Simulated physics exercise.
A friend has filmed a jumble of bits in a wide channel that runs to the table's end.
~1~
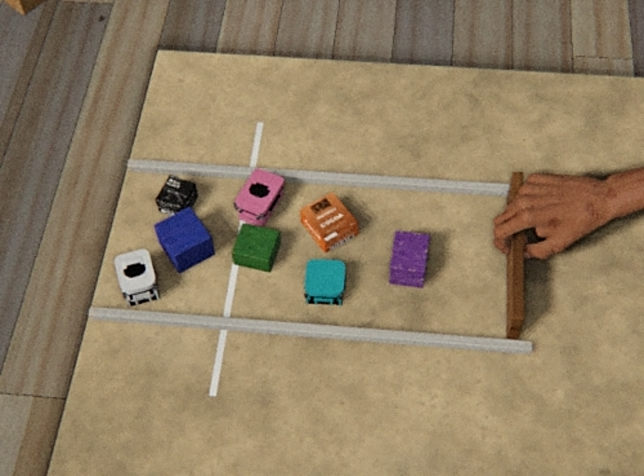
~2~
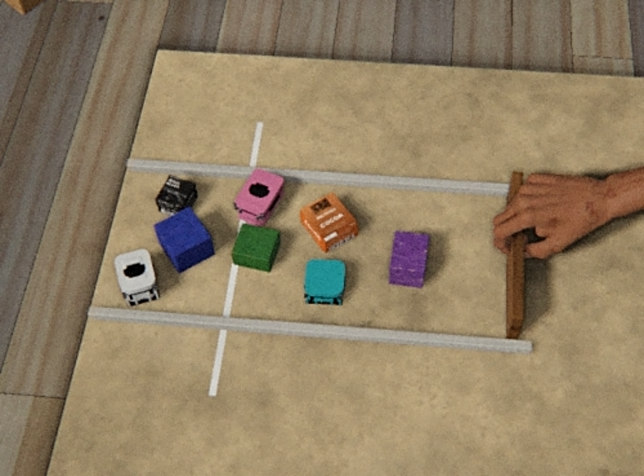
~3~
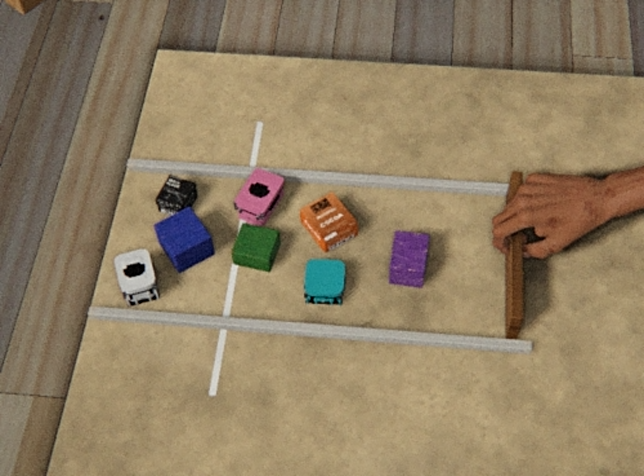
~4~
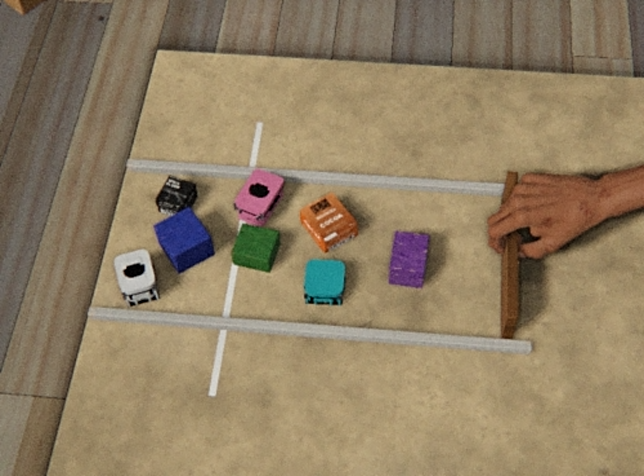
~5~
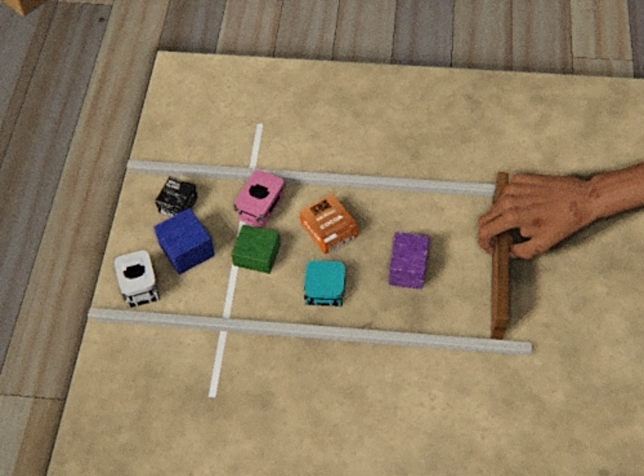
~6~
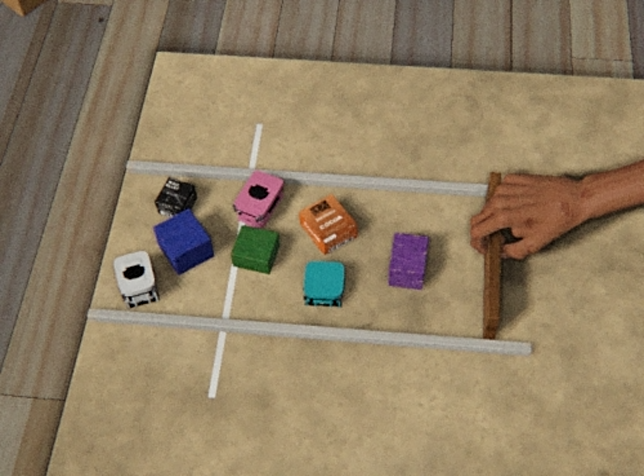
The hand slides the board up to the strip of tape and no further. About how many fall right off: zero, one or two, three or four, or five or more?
Outcome: The number that fall off is zero.
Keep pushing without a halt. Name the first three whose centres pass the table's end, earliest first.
They are the blue block, then the black box, then the white case.
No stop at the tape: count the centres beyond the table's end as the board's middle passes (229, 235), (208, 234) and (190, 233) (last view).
It would be 0, 0 and 2.
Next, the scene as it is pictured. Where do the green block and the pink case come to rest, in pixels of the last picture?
The green block stops around (183, 247); the pink case around (190, 195).
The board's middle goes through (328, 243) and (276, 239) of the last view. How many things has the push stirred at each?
By then 3, and 6.
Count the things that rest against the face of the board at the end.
The number is 3.
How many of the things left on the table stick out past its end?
Overhanging: 0.
Soon after, none off yet; white case at rest near (137, 280); black box at rest near (176, 199); blue block at rest near (184, 242).
After that, none off yet; white case at rest near (137, 280); black box at rest near (176, 199); blue block moving near (173, 240).
In the end, the number that fall off is zero.
